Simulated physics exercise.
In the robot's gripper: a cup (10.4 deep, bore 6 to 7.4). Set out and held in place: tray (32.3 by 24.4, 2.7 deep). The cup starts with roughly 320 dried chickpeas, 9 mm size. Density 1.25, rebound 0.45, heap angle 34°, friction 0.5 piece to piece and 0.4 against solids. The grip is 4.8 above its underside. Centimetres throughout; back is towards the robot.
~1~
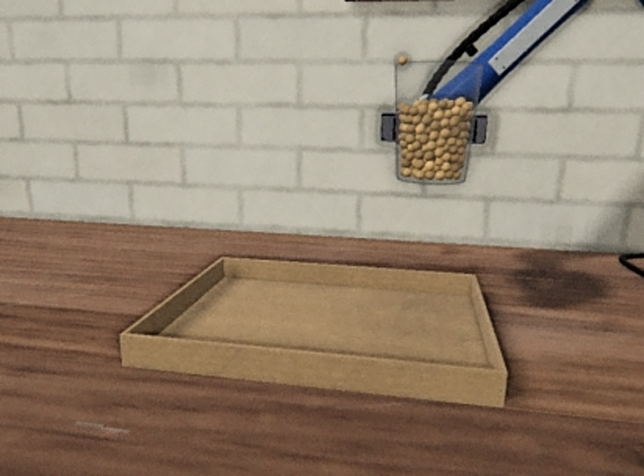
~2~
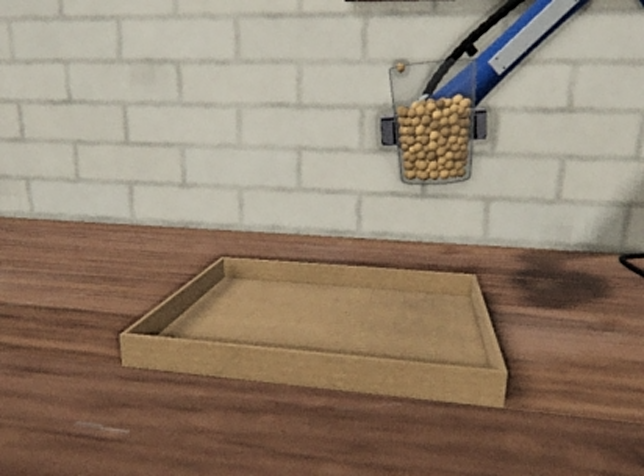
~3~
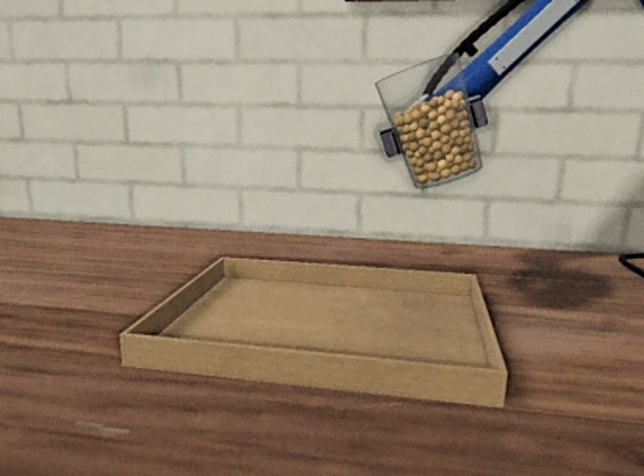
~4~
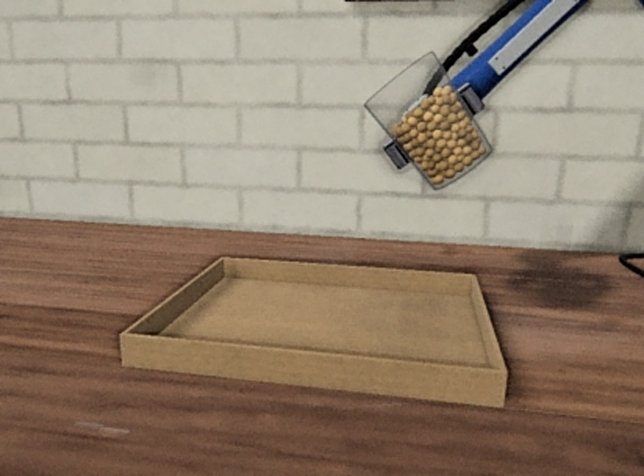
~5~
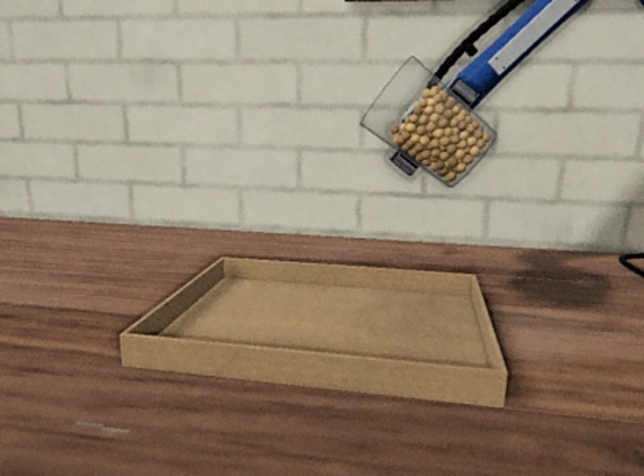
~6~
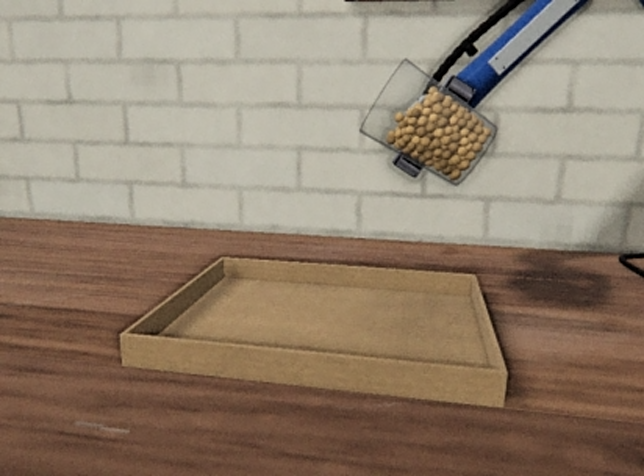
A blue robot arm tilts a clear cup of chickpeas leftward above a wooden tray.
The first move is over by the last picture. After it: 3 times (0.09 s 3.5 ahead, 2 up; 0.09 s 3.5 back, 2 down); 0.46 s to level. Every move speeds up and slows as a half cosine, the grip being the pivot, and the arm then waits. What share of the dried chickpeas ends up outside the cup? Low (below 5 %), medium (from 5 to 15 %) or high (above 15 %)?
Share outside the cup: High (above 15 %).
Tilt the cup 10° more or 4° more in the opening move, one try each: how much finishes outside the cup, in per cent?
Some 70 and 60 per cent.
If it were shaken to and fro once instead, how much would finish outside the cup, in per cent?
Then about 35 per cent.
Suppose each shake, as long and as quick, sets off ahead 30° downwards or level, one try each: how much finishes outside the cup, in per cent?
About 15 and 25 per cent.
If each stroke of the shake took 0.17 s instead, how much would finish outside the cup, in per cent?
Then about 5 per cent.
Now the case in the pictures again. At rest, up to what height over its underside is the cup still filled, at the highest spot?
Some 6.5 cm.
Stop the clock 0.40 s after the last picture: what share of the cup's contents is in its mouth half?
Roughly 40 per cent.
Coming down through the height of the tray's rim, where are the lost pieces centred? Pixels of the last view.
Around (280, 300).
Then, 0.40 s later, tilted 59° forward, highest piece 23 above the table; 197 in the cup, 100 in the tray, 24 in flight or on a rim.
Then, 0.80 s later, tilted 24° forward, highest piece 24 above the table; 170 in the cup, 143 in the tray, 8 on the table or floor.
Then, 1.20 s later, level, highest piece 23 above the table; 170 in the cup, 143 in the tray, 8 on the table or floor.
Then, 2.25 s later, level, highest piece 23 above the table; 170 in the cup, 143 in the tray, 8 on the table or floor.
At rest, 170 in the cup, 143 in the tray, 8 on the table or floor. That is 47 % outside the cup.
